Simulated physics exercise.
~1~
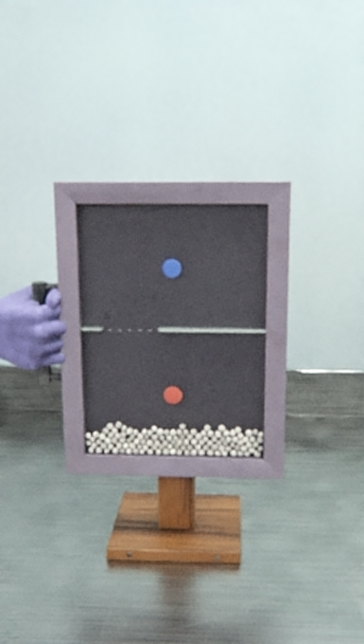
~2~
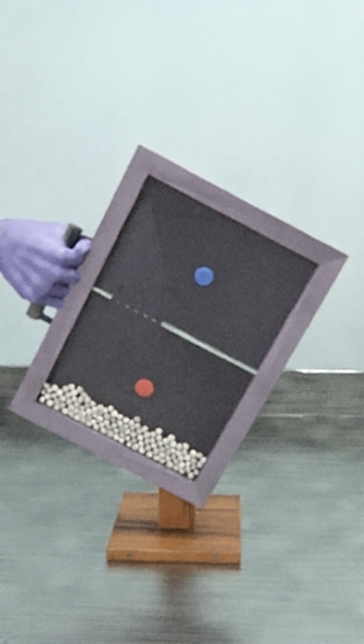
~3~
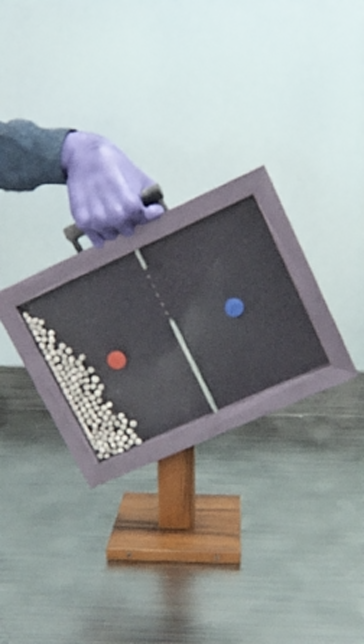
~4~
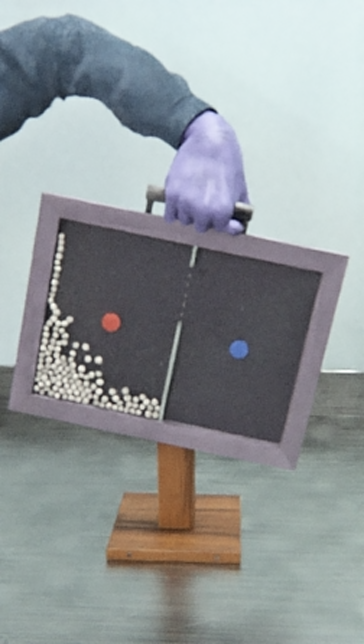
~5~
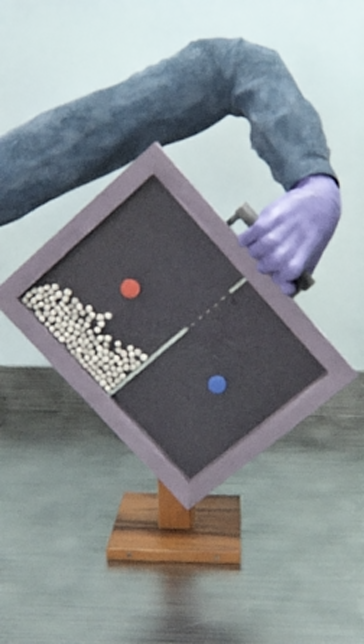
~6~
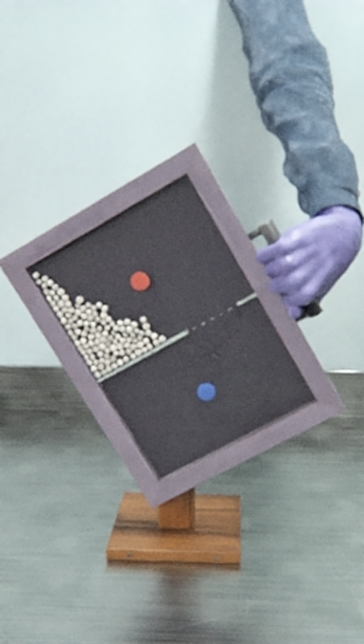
At the start, a purple-framed dark case stands upright on a wooden stand, its small whitish beads lying along the bottom beneath a red dot, with a blue dot above the dividing line. A purple-gloved hand grips a handle on the left side and begins turning the case clockwise. As it tips, the beads slide and heap along the lower left. The hand passes over the top and down the right side, swinging the blue dot below the red one. The case stops tilted and nearly upside down, the beads piled against the divider on the red side, with none visible in the blue chamber.
